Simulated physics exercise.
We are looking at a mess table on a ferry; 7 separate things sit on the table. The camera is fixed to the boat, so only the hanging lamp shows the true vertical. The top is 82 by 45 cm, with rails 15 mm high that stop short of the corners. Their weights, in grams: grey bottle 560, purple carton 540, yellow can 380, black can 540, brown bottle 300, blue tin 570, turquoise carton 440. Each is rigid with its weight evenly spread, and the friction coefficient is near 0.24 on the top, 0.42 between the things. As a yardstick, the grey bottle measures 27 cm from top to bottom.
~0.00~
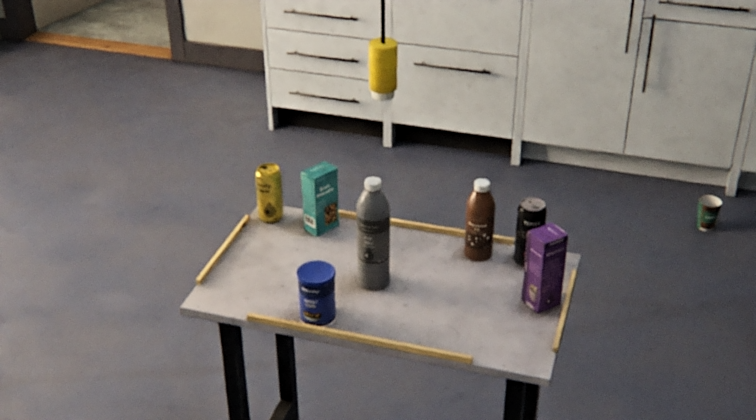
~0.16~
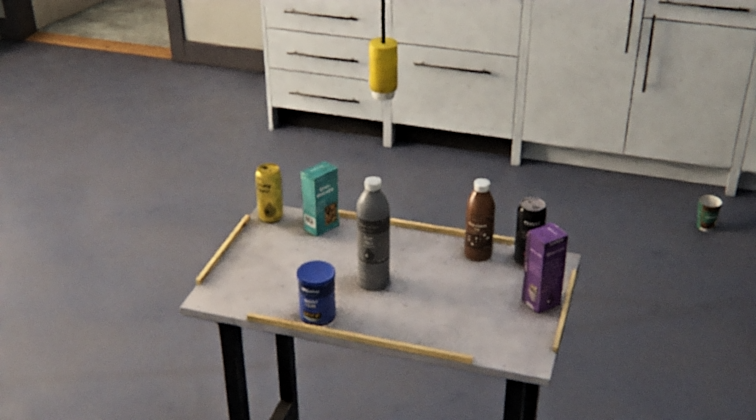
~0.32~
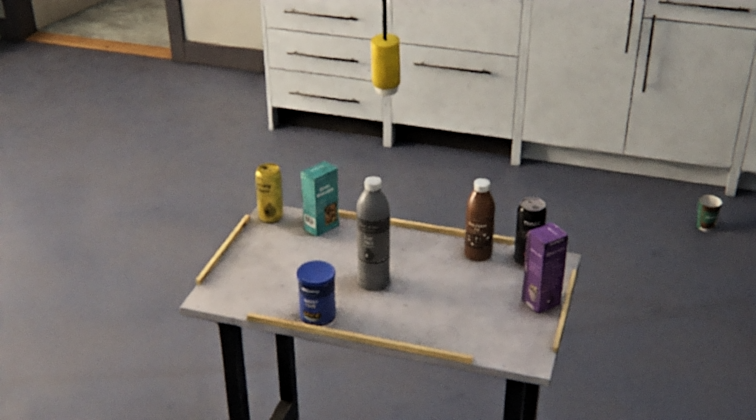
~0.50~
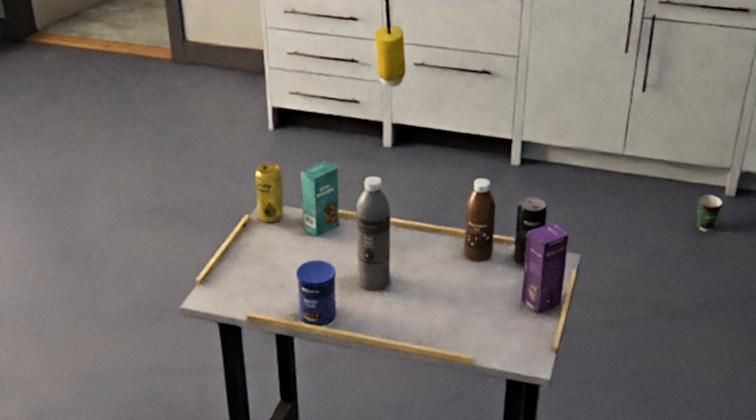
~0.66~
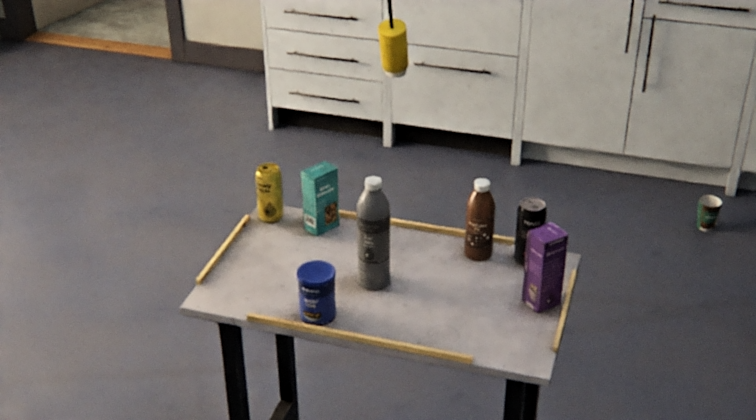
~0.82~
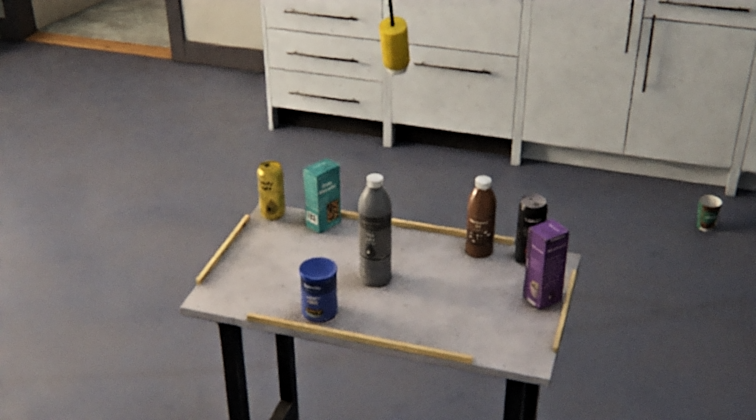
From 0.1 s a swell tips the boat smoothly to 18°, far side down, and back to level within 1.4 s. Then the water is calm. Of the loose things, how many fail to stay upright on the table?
Lost: Two.
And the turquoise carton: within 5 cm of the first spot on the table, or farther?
The turquoise carton holds its spot.
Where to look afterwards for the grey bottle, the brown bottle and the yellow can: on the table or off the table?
The grey bottle is still on the table; the brown bottle ends on the table; the yellow can finishes off the table.
Around 1.22 s, boat heeled 6°, far side down; yellow can and black can now off the table; purple carton shifted 10 cm near (552, 243); grey bottle shifted 10 cm near (386, 211).
Around 1.42 s, boat level; purple carton shifted 11 cm near (552, 242); grey bottle shifted 10 cm near (386, 210); blue tin shifted 10 cm.
Finally (2.0 s), off the table, yellow can and black can; not toppled but over 5 cm from the start, grey bottle, purple carton and blue tin; the other 2 still in place (within 5 cm). In the last view, grey bottle near (386, 210), purple carton near (552, 242).
